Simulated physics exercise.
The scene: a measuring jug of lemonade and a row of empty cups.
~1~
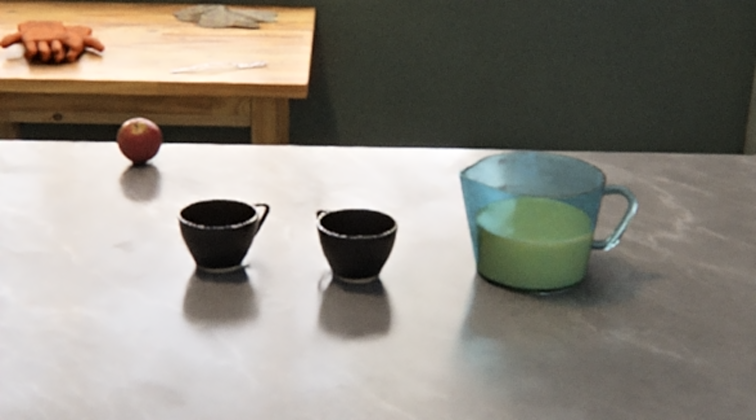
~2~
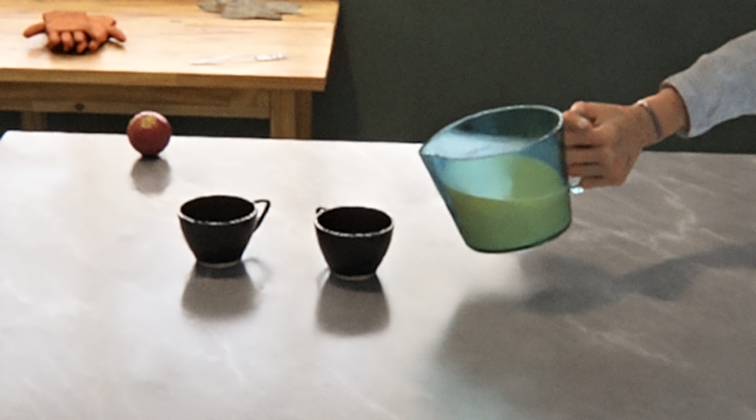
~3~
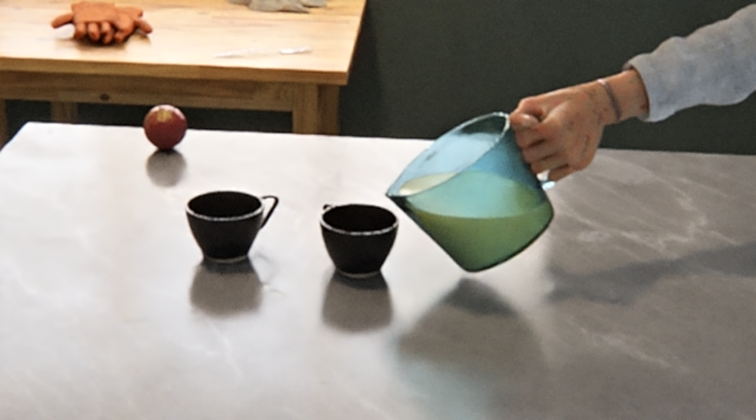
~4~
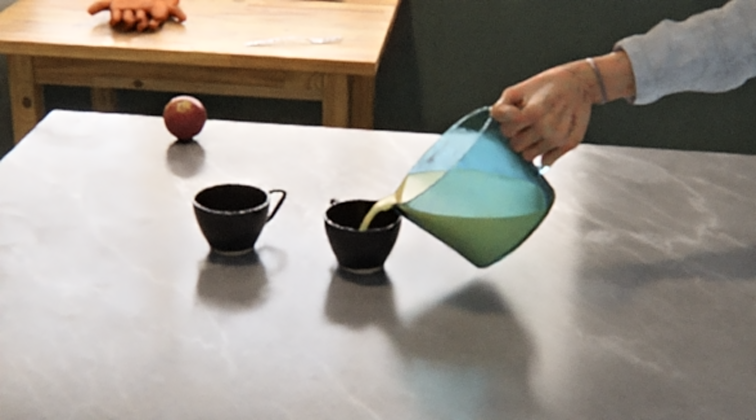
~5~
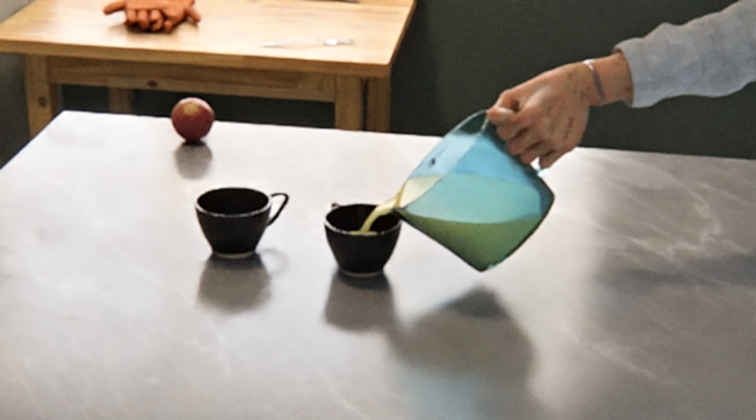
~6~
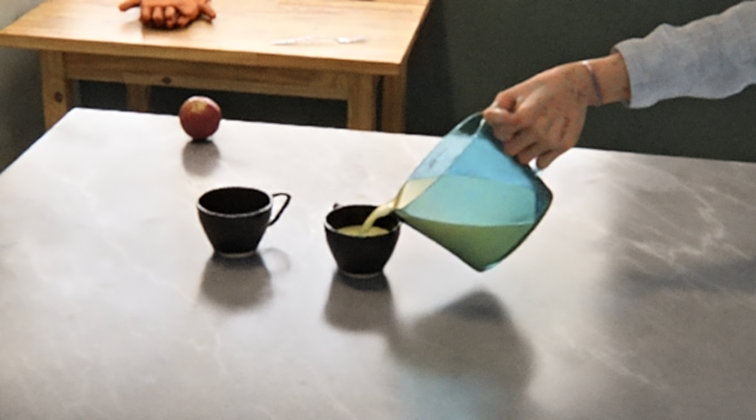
At the start, a blue-tinted jug of greenish-yellow liquid sits on a gray table, right of two black cups. A hand lifts it by the handle, moves it left and tips it toward the nearer cup. A stream then runs from the spout, and the liquid rises inside that cup.
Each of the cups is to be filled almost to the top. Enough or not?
The lemonade goes round.
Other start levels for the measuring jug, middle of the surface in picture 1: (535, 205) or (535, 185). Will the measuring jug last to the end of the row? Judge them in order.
One after the other: Enough, plenty.
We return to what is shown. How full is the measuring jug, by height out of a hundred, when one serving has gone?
About 35 per cent.
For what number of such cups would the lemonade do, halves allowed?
Some 3.5 of them.
Shortly, the first is about three quarters full.
Then, the first is done and the measuring jug has about two thirds of its load.
At the finish, both are full and about a third of the lemonade is over.
